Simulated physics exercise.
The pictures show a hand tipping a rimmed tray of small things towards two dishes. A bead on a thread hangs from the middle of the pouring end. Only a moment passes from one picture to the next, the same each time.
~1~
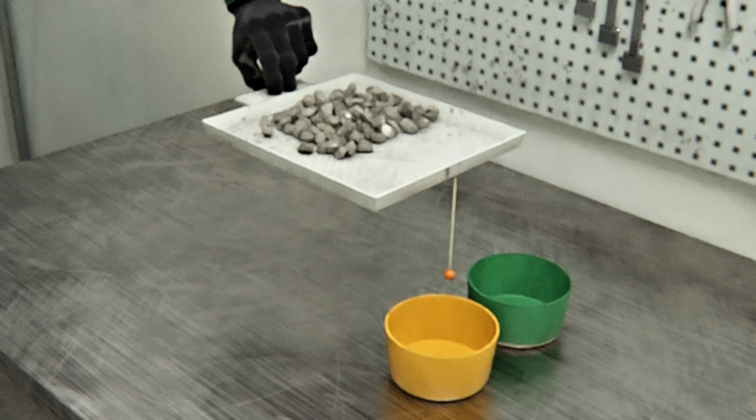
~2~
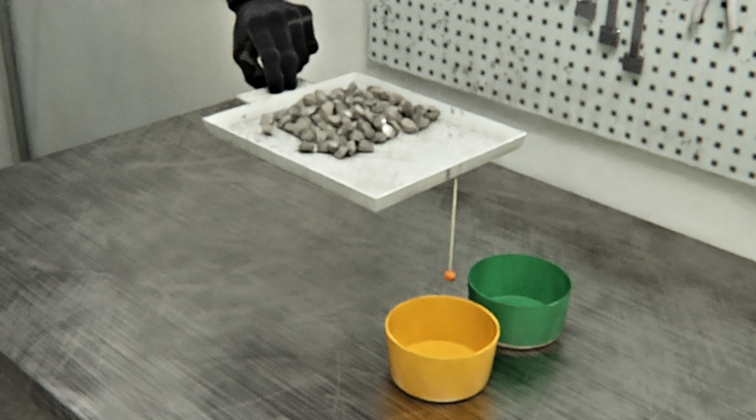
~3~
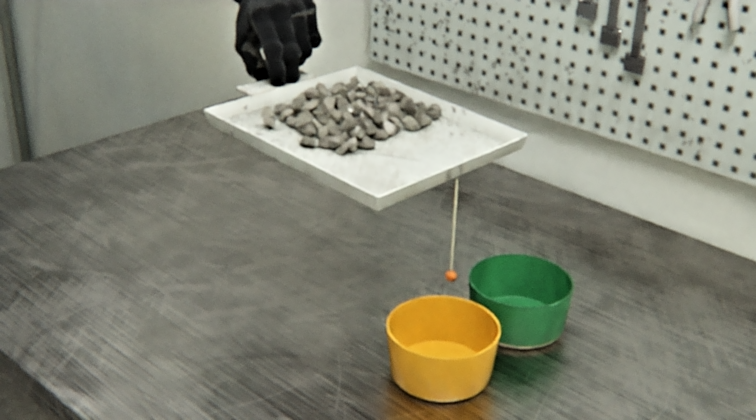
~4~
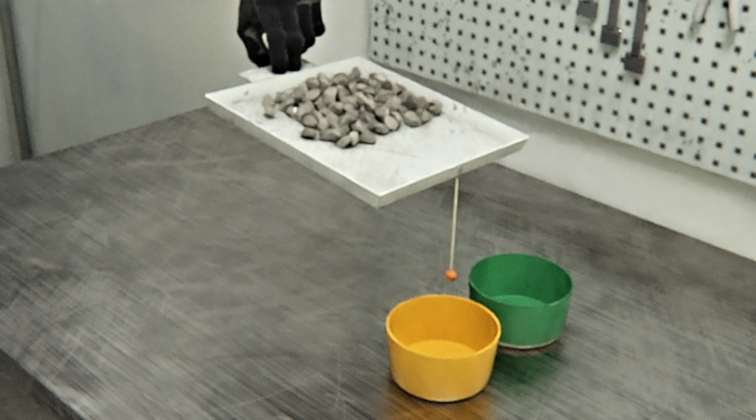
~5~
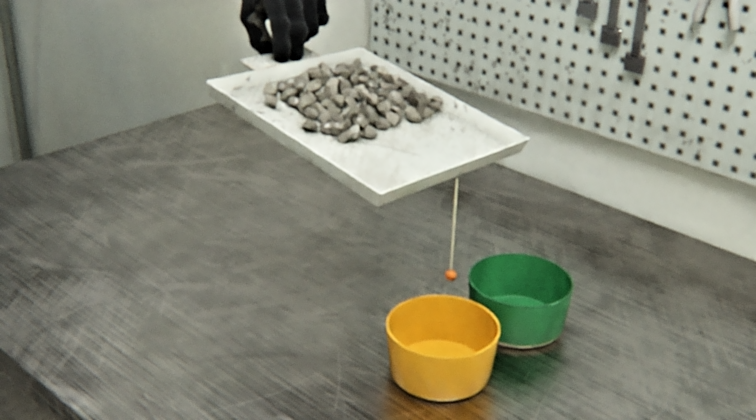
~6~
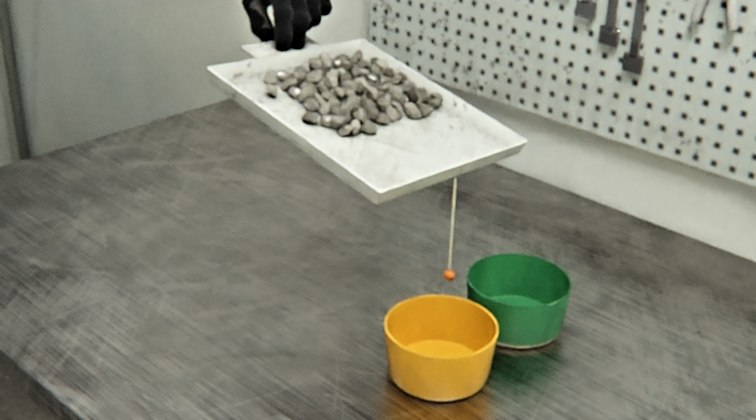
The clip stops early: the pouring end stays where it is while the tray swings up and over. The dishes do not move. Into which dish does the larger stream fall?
It favours the right dish.
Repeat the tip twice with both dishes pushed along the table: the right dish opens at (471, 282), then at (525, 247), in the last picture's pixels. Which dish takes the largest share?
The first try: The right dish. The second: The right-hand dish.
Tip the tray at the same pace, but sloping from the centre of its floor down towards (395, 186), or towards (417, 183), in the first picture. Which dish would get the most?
First left, then the left-hand dish.
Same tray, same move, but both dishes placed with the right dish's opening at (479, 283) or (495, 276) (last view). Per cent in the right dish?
In turn 50 and 70 in a hundred.
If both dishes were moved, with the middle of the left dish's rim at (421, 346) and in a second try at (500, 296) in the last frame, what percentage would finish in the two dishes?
In turn 50 and 70 in a hundred.
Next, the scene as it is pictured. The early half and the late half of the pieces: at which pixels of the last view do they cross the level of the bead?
At about (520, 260), then at (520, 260).
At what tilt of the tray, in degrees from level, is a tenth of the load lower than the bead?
Around 65° of tilt.
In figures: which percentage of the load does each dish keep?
Left dish near 0 in a hundred; right dish near 80.
Soon, tray tipped steeply; nearly all on the tray; a small part in the air.
A while on, tray tipped right over; about a third on the tray; a stray few in the left dish; about a third in the right dish; a small part outside both; about a quarter in the air.
Towards the end, tray tipped past a quarter turn; a stray few in the left dish; most in the right dish; about a quarter outside both; a stray few in the air.
Finally, tray tipped past a quarter turn; a stray few in the left dish; most in the right dish; about a quarter outside both; a stray few in the air.
